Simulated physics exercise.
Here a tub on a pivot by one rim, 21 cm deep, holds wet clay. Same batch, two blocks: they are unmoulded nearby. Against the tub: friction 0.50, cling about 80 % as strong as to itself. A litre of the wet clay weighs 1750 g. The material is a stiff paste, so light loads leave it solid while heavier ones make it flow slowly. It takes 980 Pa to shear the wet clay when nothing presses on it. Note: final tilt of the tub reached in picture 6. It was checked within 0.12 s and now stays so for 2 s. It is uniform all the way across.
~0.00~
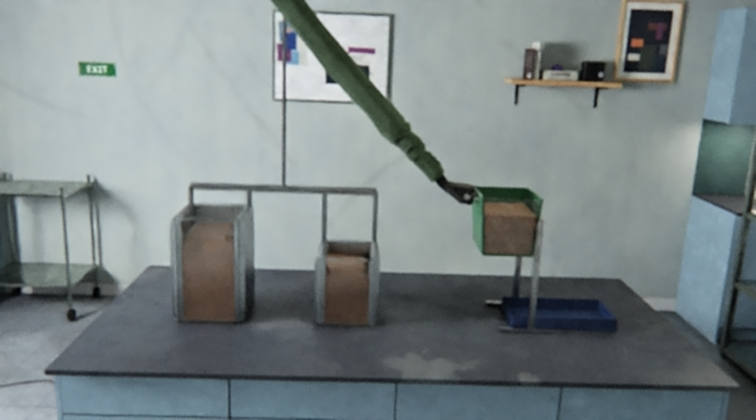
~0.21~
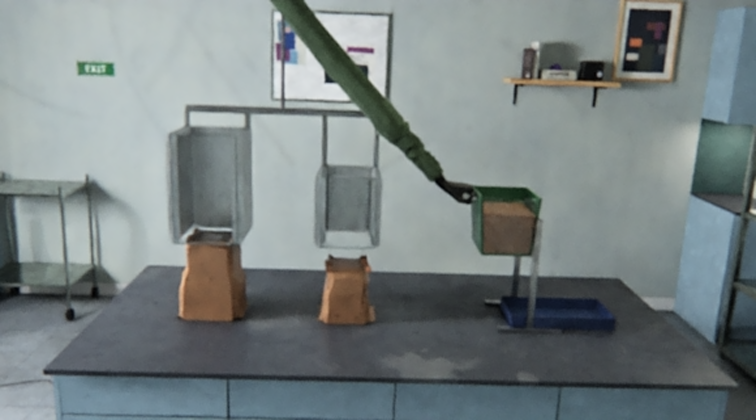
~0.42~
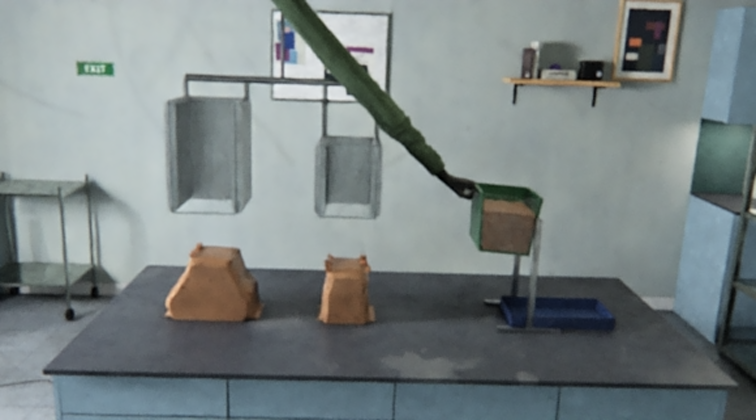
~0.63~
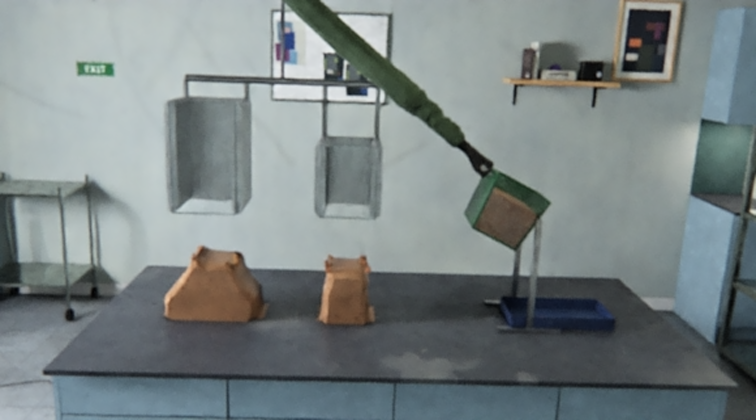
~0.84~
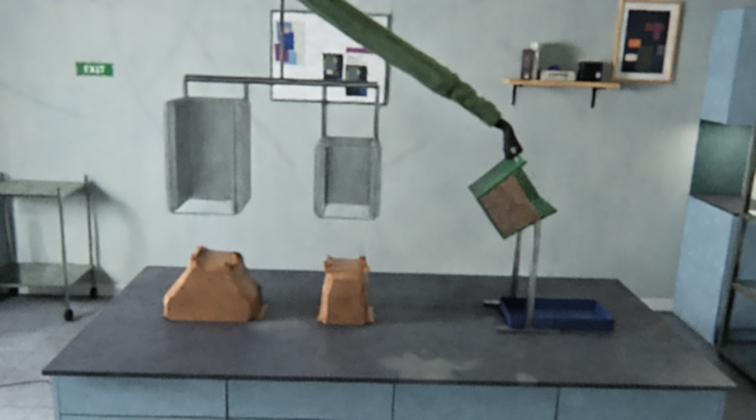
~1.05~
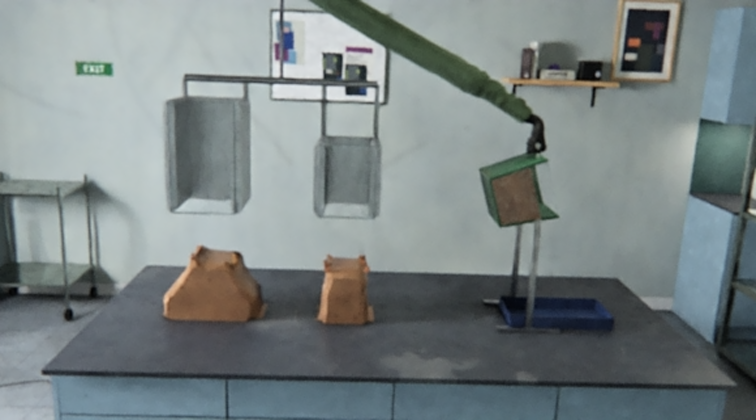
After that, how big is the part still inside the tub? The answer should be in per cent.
I would say roughly 100 per cent is still inside.
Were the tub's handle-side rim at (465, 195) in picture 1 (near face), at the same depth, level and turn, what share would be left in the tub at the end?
Near 100 per cent.
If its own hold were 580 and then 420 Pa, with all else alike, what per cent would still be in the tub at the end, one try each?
Roughly 100 % followed by roughly 100 %.
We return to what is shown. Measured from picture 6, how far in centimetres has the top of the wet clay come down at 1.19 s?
Roughly 0 cm.
By 1.19 s, the tub is at 74 degrees and holds 100 %.
By 1.36 s, the tub is at 74 degrees and holds 100 %.
By 1.53 s, the tub is at 74 degrees and holds 100 %.
By 1.70 s, the tub is at 74 degrees and holds 100 %.
By 3.05 s, at the end, the tub is at 74 degrees and holds 100 %.
